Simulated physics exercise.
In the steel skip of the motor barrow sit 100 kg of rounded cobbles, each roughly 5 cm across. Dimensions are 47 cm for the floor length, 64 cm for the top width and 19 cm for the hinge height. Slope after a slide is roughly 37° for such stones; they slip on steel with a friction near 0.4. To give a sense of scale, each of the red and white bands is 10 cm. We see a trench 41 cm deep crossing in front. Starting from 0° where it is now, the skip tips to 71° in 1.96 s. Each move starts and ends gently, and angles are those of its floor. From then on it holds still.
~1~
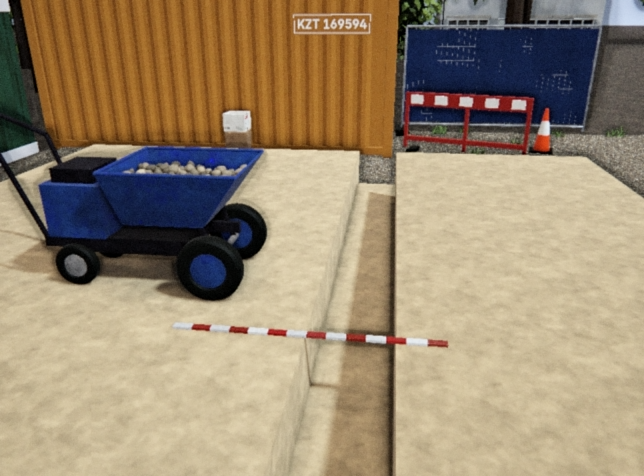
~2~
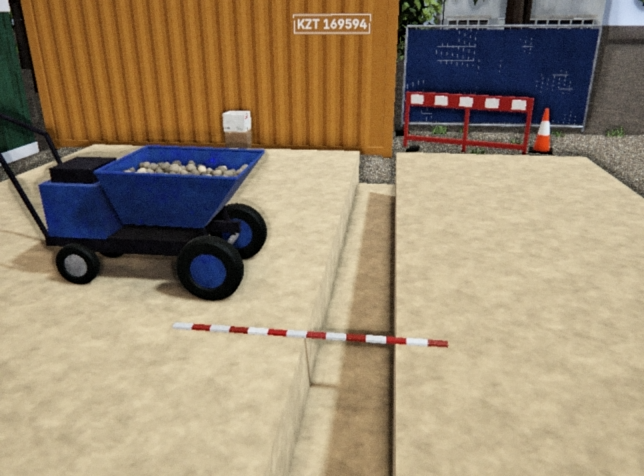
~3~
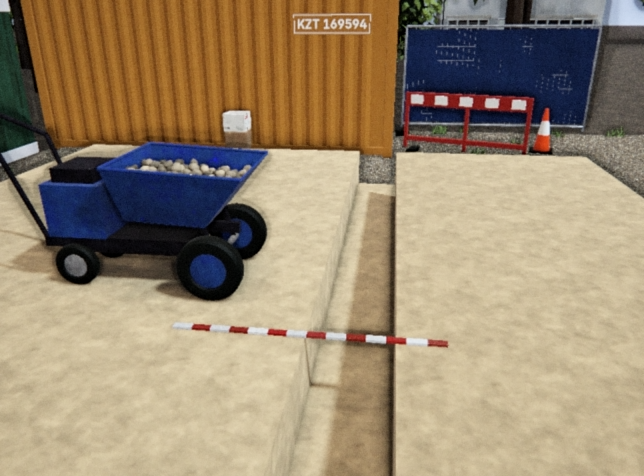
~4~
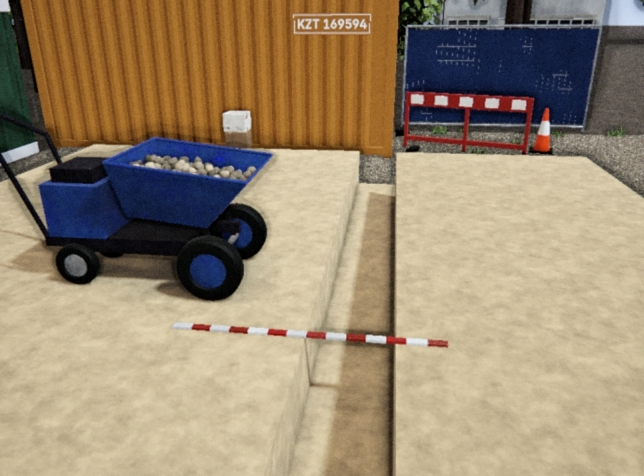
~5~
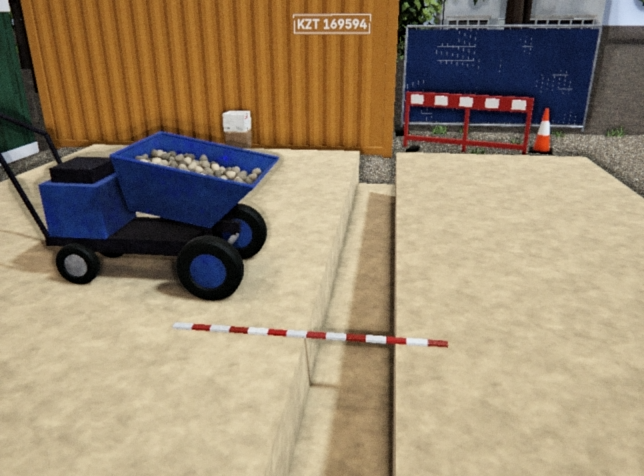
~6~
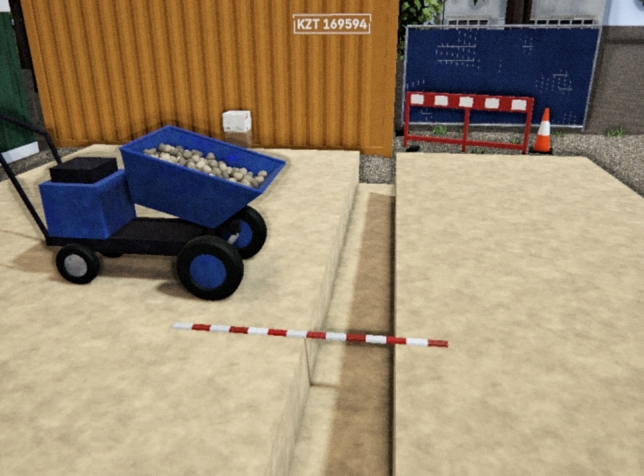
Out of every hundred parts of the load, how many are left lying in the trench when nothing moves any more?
Around 100 in every hundred.
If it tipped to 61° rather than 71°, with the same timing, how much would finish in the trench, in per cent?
It comes out at about 70 percent.
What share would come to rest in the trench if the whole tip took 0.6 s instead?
Roughly 100% would finish there.
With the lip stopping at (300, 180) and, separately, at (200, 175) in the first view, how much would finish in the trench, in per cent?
Roughly 55 per cent, then 75 per cent.
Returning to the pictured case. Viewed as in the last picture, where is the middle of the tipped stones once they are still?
Their middle ends up near (361, 333).
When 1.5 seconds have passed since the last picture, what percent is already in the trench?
By then, around 45 percent.
Then, 0.9 s after the last picture the floor is at 60°, 100 % in the skip; the foremost stones are at (313, 238).
Then, 1.5 s after the last picture the floor is at 71°, 55 % in the skip, 45 % in the trench; the foremost stones are at (389, 347).
Then, 1.8 s after the last picture the floor is at 71°, 27 % in the skip, 73 % in the trench; the foremost stones are at (390, 334).
Then, 3.8 s after the last picture the floor is at 71°, 0 % in the skip, 100 % in the trench; the foremost stones are at (390, 335).
